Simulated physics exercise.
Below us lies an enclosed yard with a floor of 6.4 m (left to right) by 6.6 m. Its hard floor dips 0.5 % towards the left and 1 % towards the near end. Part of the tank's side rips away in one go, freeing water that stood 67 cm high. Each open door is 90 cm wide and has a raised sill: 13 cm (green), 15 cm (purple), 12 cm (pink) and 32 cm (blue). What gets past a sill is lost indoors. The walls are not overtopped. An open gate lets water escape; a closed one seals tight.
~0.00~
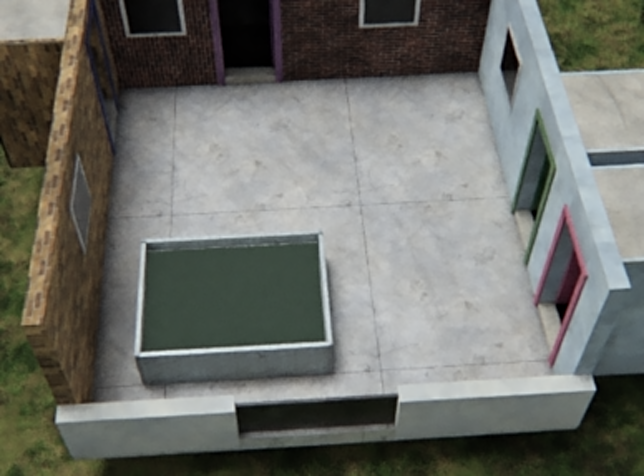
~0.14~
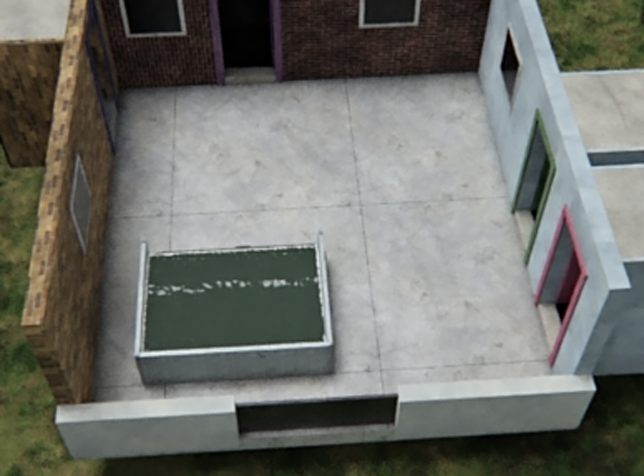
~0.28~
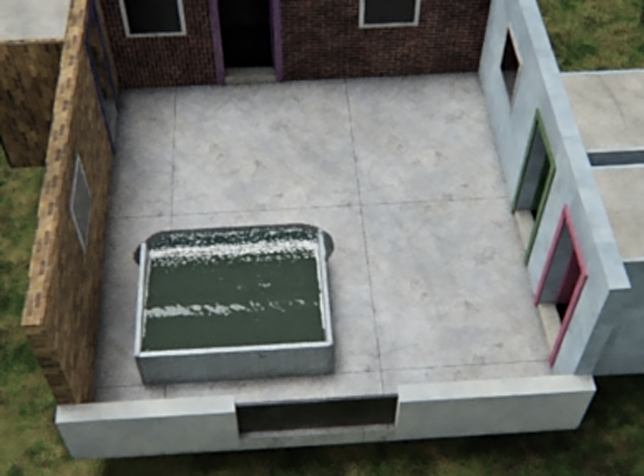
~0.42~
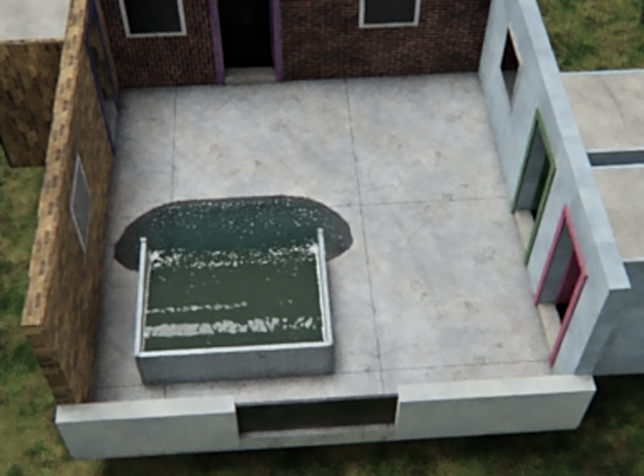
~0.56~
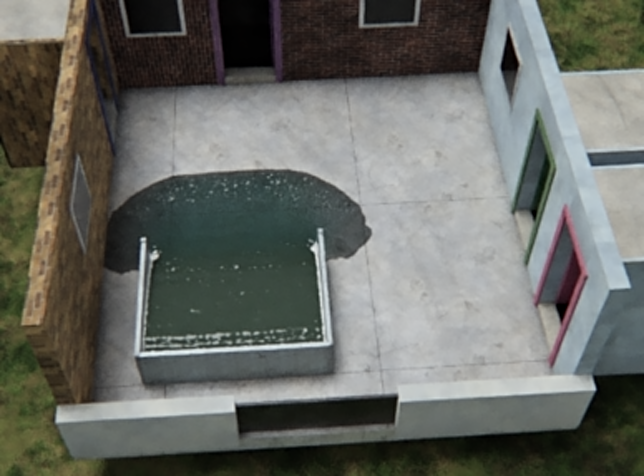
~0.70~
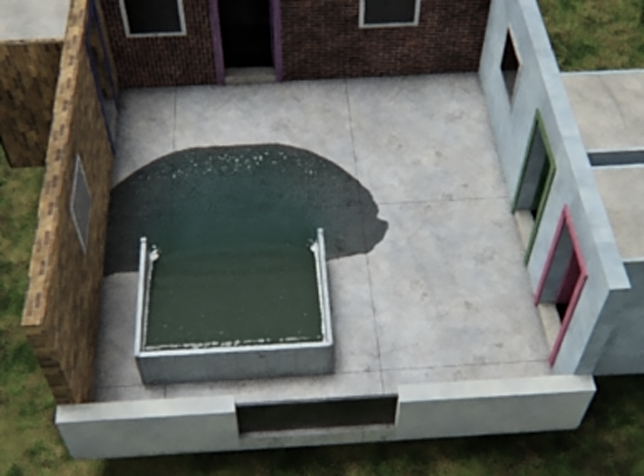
Dark green water pouring from the far side of an open tank and spreading across the pale floor of a walled yard.
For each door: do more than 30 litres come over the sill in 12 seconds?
The water let in: At the green door it stays under the limit; at the purple door it passes the limit; at the pink door it keeps below the limit; at the blue door it stays under the limit.
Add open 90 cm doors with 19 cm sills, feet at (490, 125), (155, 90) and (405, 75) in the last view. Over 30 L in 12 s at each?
In that order: Not over, over, below.
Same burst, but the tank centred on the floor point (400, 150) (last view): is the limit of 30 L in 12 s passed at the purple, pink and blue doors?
Against that limit: Purple under, pink below, blue below.
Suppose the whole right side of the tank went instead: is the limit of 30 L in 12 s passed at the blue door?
Then: Blue not over.
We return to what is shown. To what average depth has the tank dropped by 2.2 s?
Some 20 cm.
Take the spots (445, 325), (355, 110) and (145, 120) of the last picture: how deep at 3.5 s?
Roughly 0, 14 and 24 cm, in turn.
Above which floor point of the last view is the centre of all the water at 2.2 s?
Near (234, 200).
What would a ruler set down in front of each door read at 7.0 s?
In cm: Green 11, purple 5, pink 6, blue 7.
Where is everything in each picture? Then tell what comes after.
The tank at (234, 293) is whole and still, 67 cm deep, in the first picture.
Water pours out on the tank's far side and has run 1.3 m, to a hidden place; typically 9 cm deep outside, 67 cm at the tank's back, in the second picture.
The front is at (141, 253), 1.5 m from the gap on the tank's far side; 1.8 m2 of floor is under water; 67 cm left at the back of the tank, in the third picture.
The front is at (131, 232), 1.8 m from the gap on the tank's far side; 3.8 m2 of floor is under water; 65 cm left at the back of the tank, in the fourth picture.
The front is at (120, 215), 2.1 m from the gap on the tank's far side; 6.0 m2 of floor is under water; 58 cm left at the back of the tank, in the fifth picture.
The front is at (176, 156), 2.6 m from the gap on the tank's far side; 8.4 m2 of floor is under water; 57 cm left at the back of the tank, in the sixth picture.
After 1.4 s water covers 45 % of the floor and is deepest (28 cm) near (212, 89); green door not reached, purple door 26 cm at the sill, 6 L in, pink door not reached, blue door 9 cm at the sill, 0 L in.
After 2.2 s water covers 55 % of the floor and is deepest (46 cm) near (129, 107); green door not reached, purple door 32 cm at the sill, 78 L in, pink door not reached, blue door 15 cm at the sill, 0 L in.
After 3.5 s water covers 55 % of the floor and is deepest (26 cm) near (125, 161); green door not reached, purple door 23 cm at the sill, 155 L in, pink door not reached, blue door 25 cm at the sill, 3 L in.
After 7.0 s water covers 95 % of the floor and is deepest (23 cm) near (555, 402); green door 11 cm at the sill, 0 L in, purple door 5 cm at the sill, 170 L in, pink door 6 cm at the sill, 0 L in, blue door 7 cm at the sill, 3 L in.
After 12.0 s water covers 100 % of the floor and is deepest (22 cm) near (104, 431); green door 3 cm at the sill, 0 L in, purple door 3 cm at the sill, 170 L in, pink door 9 cm at the sill, 5 L in, blue door 3 cm at the sill, 3 L in.
